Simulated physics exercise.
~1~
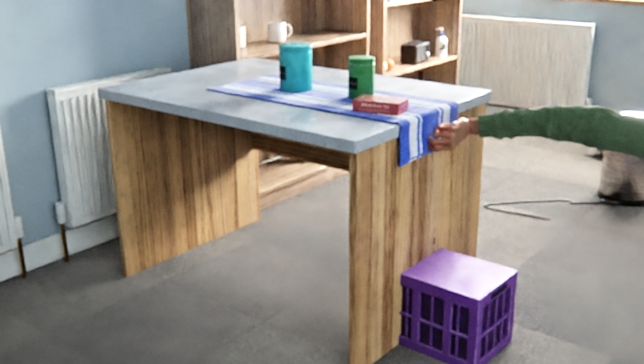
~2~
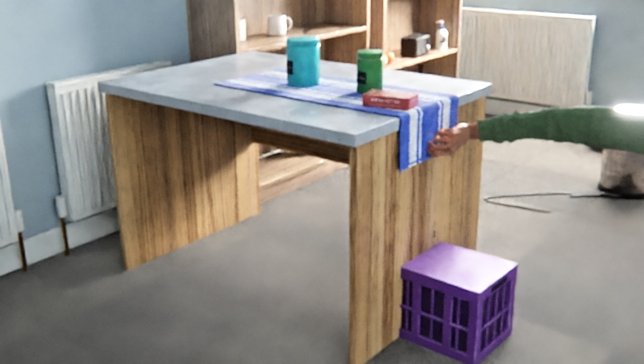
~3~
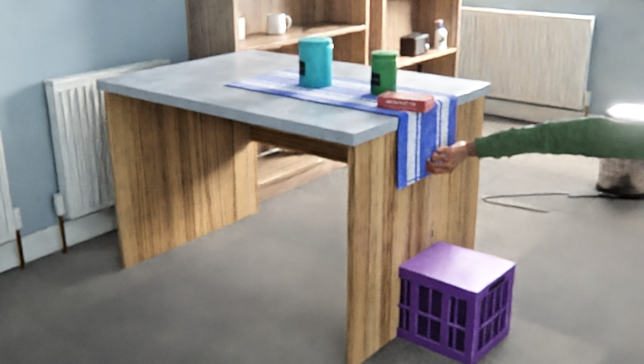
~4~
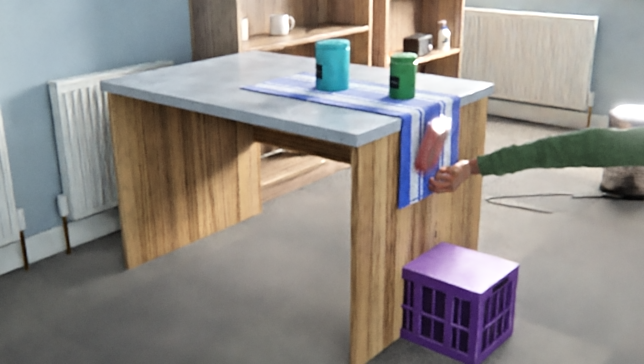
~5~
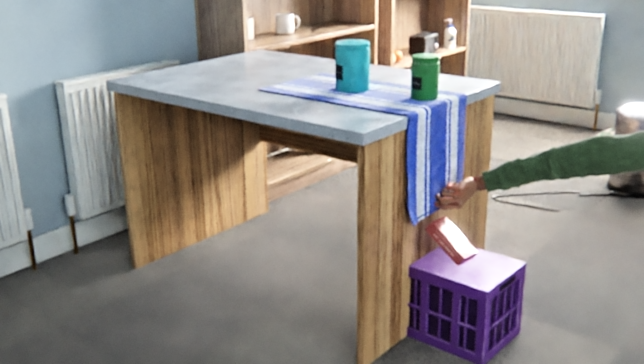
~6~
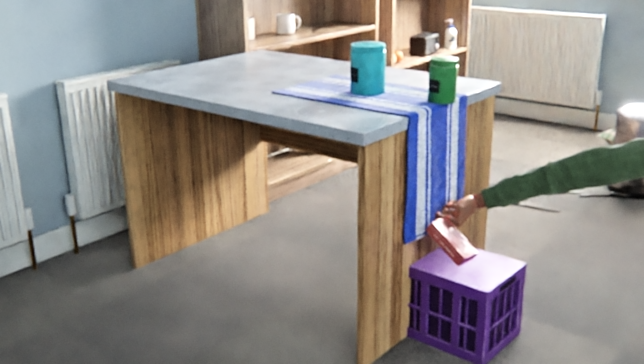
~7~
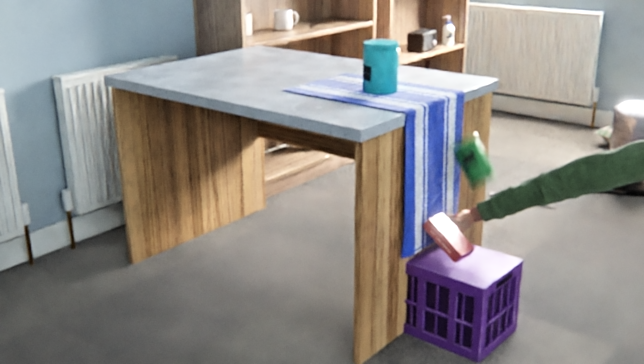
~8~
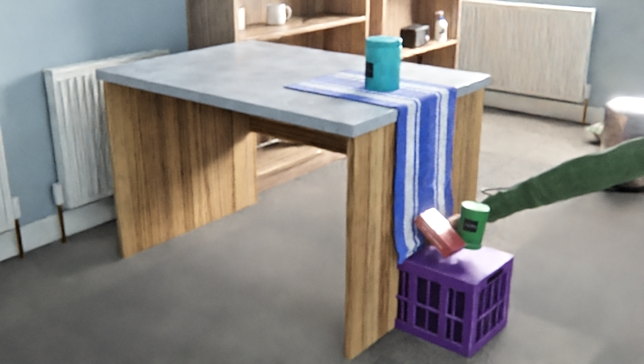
At a desk, a hand tugs a blue towel until a red packet, then a green jar, drops.
